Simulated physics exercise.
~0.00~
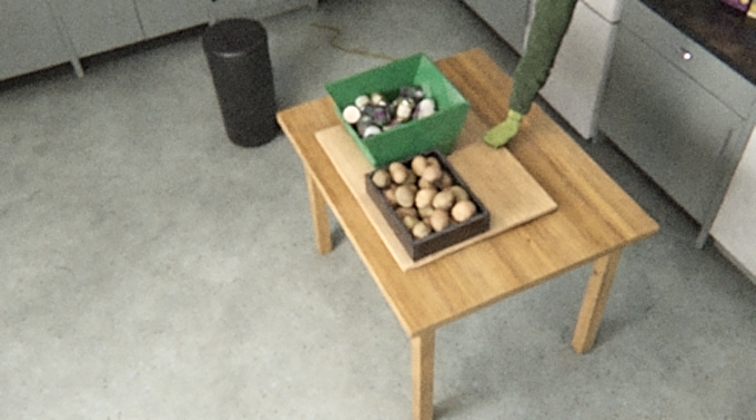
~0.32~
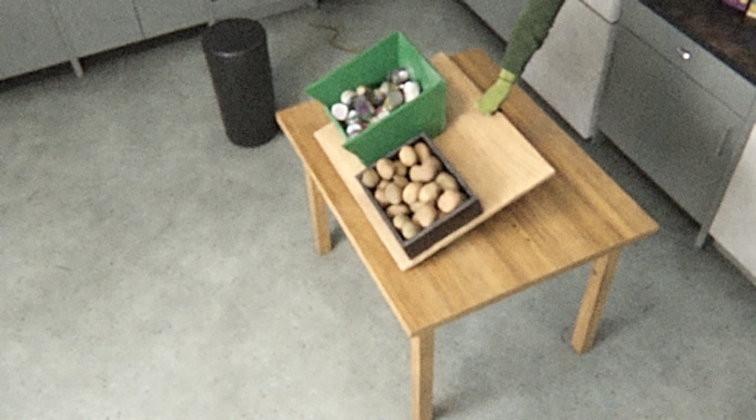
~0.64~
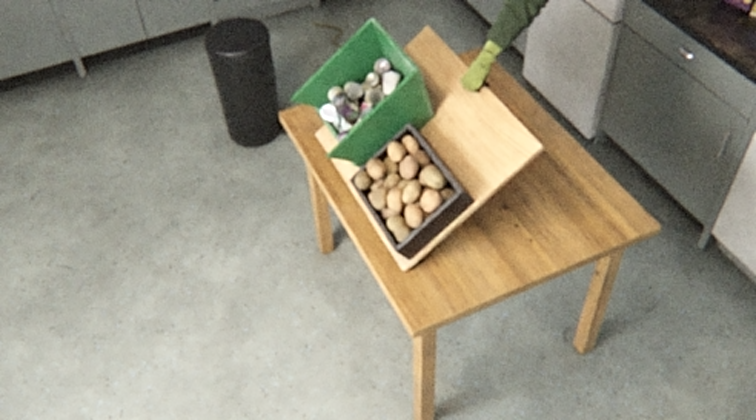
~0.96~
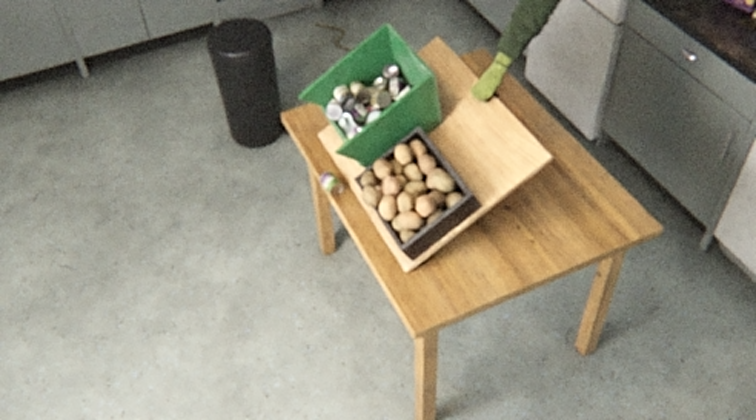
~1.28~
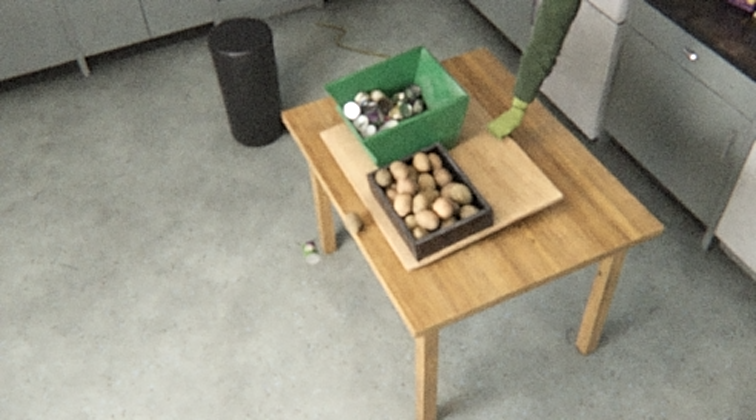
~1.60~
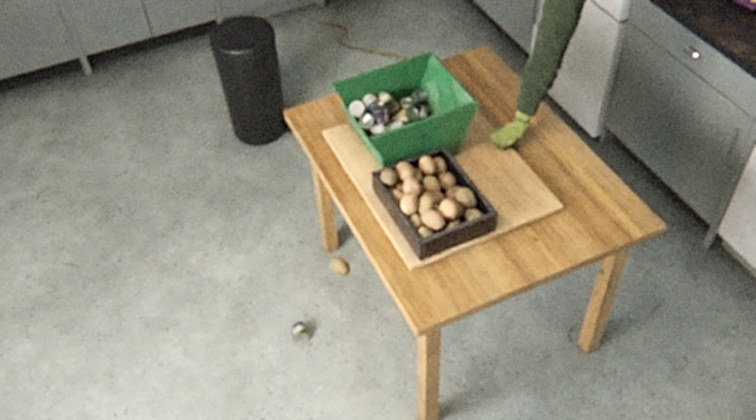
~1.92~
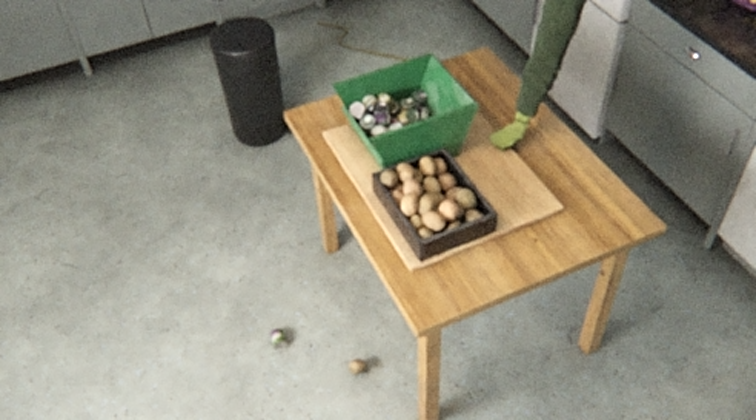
A green-gloved hand in a dark green sleeve holds the right edge of a pale board on a wooden table, seen from above in a grey-floored room with cabinets and a black bin. On the board sit a green basket of small tins and, nearer the viewer, a black basket of potatoes. The hand raises the edge smoothly, tilting both baskets steeply leftward. As it lowers the board, a tin drops off the table's left side, followed by a potato. The board ends flat, both baskets still mostly full, with the tin and potato lying apart on the floor.
